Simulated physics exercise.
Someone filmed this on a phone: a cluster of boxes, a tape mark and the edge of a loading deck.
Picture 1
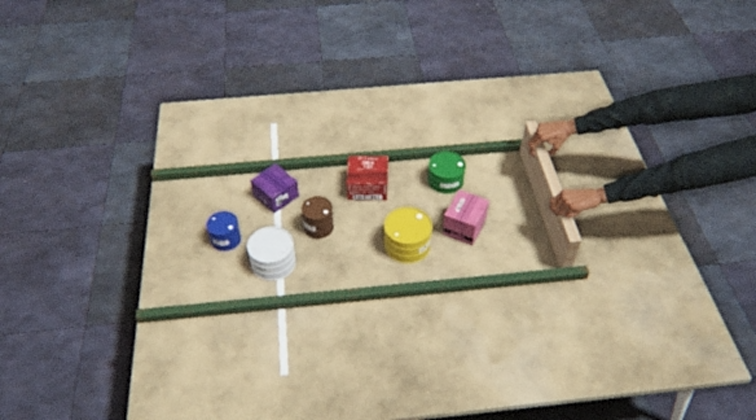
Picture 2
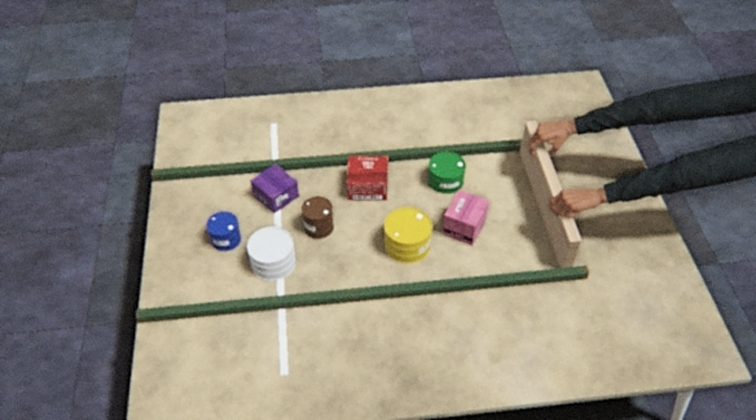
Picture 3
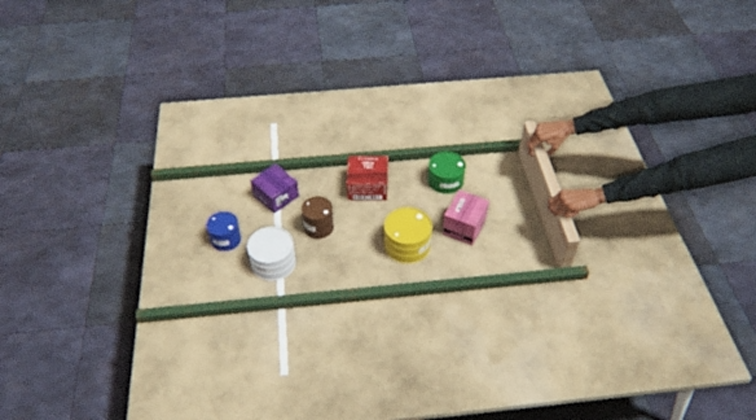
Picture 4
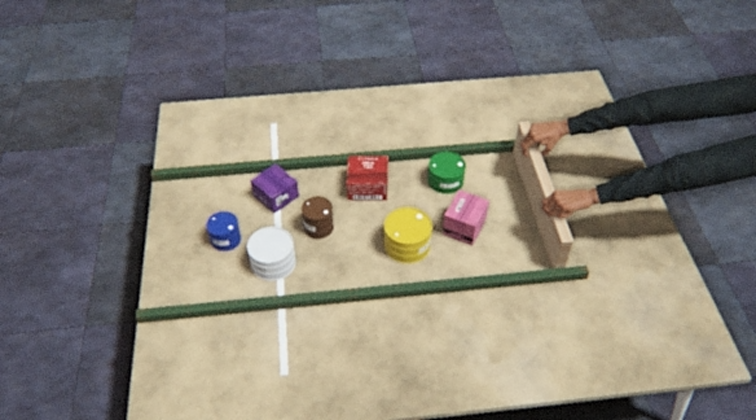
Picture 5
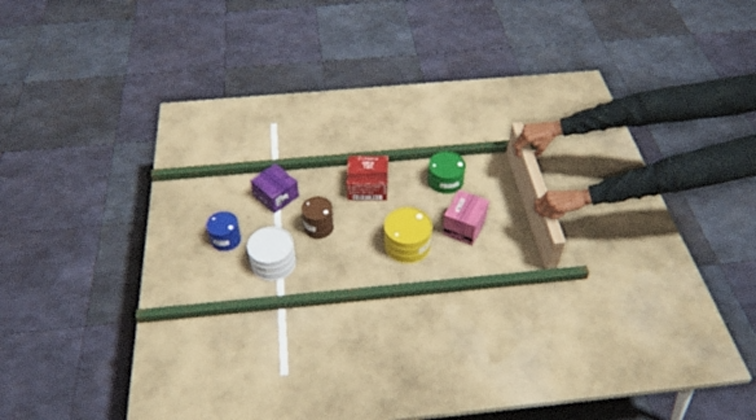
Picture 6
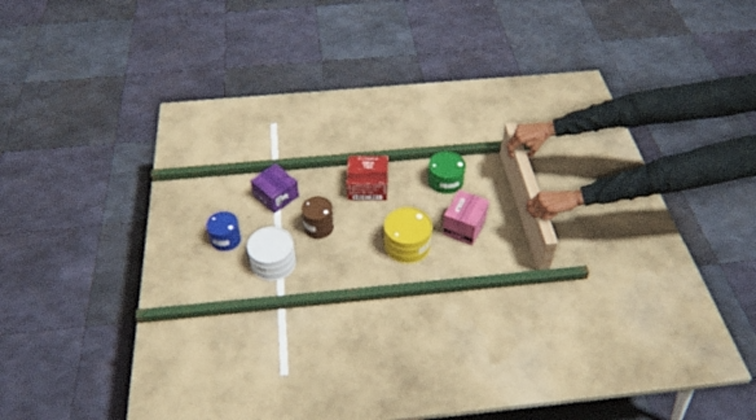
On a pale tabletop between two green rails, colourful boxes and round containers sit motionless around a white line, while two hands at the right hold a wooden plank still, then slide it slightly left toward them.
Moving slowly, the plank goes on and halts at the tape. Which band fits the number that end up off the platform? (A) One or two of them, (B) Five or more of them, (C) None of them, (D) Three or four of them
(C) None of them.
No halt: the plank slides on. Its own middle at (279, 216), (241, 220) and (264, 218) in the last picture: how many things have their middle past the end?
By position: 0 / 2 / 0.
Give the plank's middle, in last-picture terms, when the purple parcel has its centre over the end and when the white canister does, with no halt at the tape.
Roughly at (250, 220) and roughly at (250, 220).
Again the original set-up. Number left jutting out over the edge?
You'd get 0.
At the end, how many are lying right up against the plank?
It adds up to 3.
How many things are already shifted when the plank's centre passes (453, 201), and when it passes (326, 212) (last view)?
Tally: 3; 7.
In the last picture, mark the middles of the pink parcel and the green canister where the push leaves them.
The one named first is at (261, 242), the next at (257, 189).
A little later, none off yet; blue canister at rest near (224, 231); white canister at rest near (272, 254); purple parcel at rest near (275, 188).
When it is over, the number that fall off is zero.
